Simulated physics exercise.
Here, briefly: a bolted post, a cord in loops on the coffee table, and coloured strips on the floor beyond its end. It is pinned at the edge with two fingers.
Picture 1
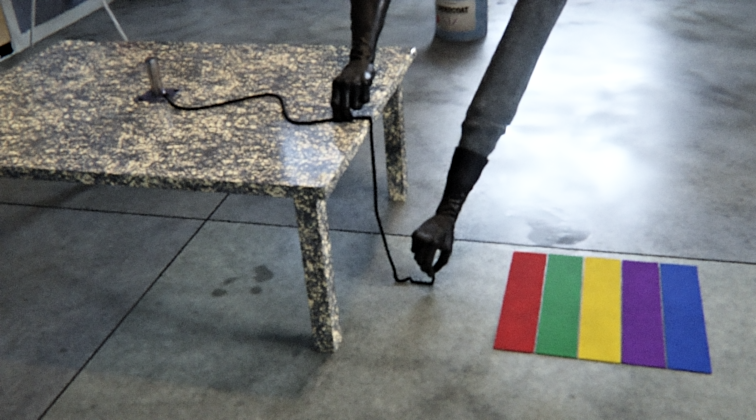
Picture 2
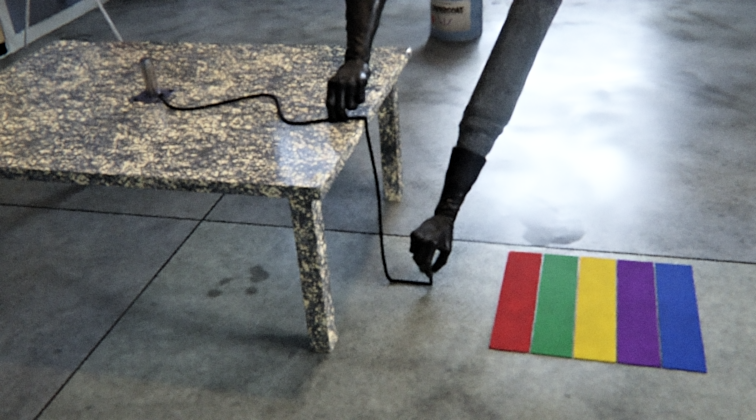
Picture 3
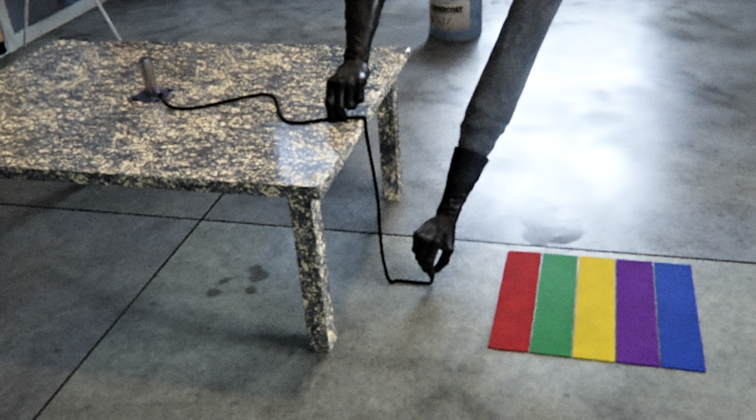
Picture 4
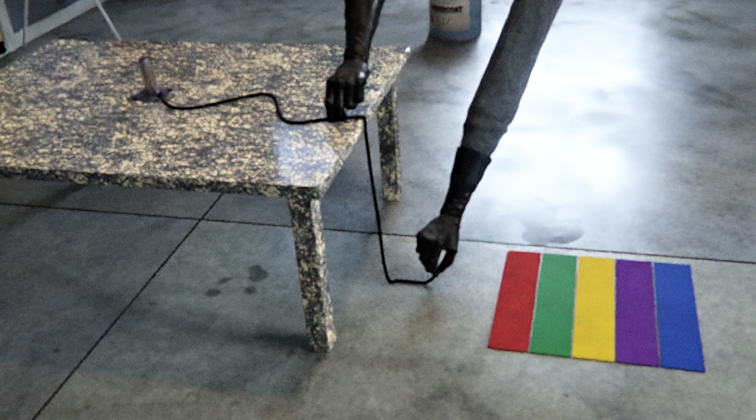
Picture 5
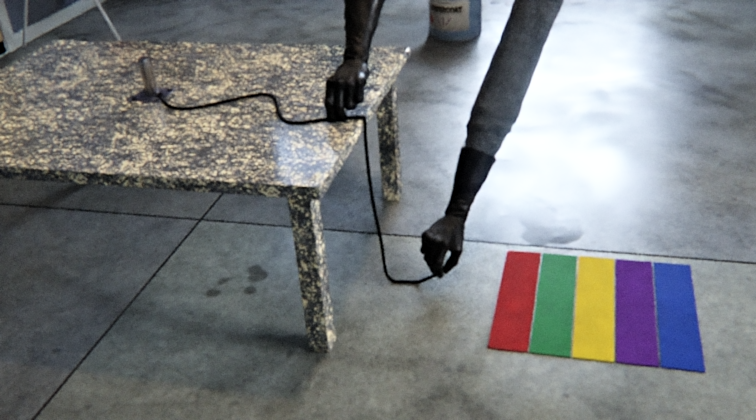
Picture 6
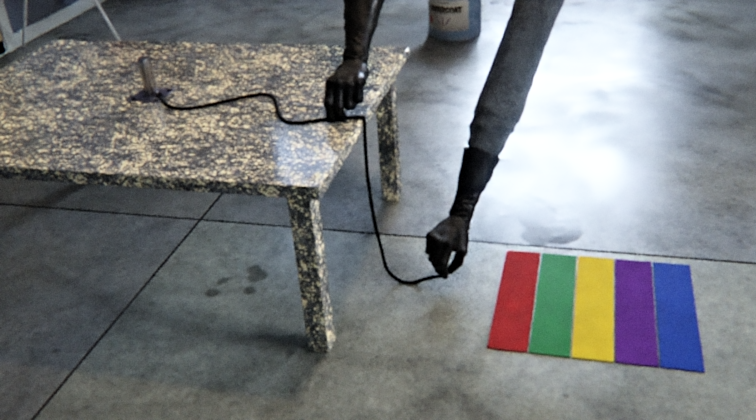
In this clip, one dark-gloved hand pins a black cord at the edge of a speckled table while the other, holding its end low near the floor, moves it slightly right, toward strips of red, green, yellow, purple and blue.
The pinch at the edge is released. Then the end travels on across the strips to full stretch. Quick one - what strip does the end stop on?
The purple strip.
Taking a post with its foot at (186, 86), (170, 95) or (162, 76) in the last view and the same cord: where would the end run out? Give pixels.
Results per try: (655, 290); (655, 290); (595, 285).
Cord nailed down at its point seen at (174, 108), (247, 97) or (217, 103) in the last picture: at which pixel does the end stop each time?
Approximately (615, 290), (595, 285) and (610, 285), respectively.
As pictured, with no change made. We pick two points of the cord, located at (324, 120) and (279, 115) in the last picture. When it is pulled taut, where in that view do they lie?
They end up around (390, 131) and around (337, 110).
A little later, end near (548, 282); over green.
Next, end near (600, 287); over yellow.
When it is tight, end near (630, 289); over purple. The end stops over the purple strip.
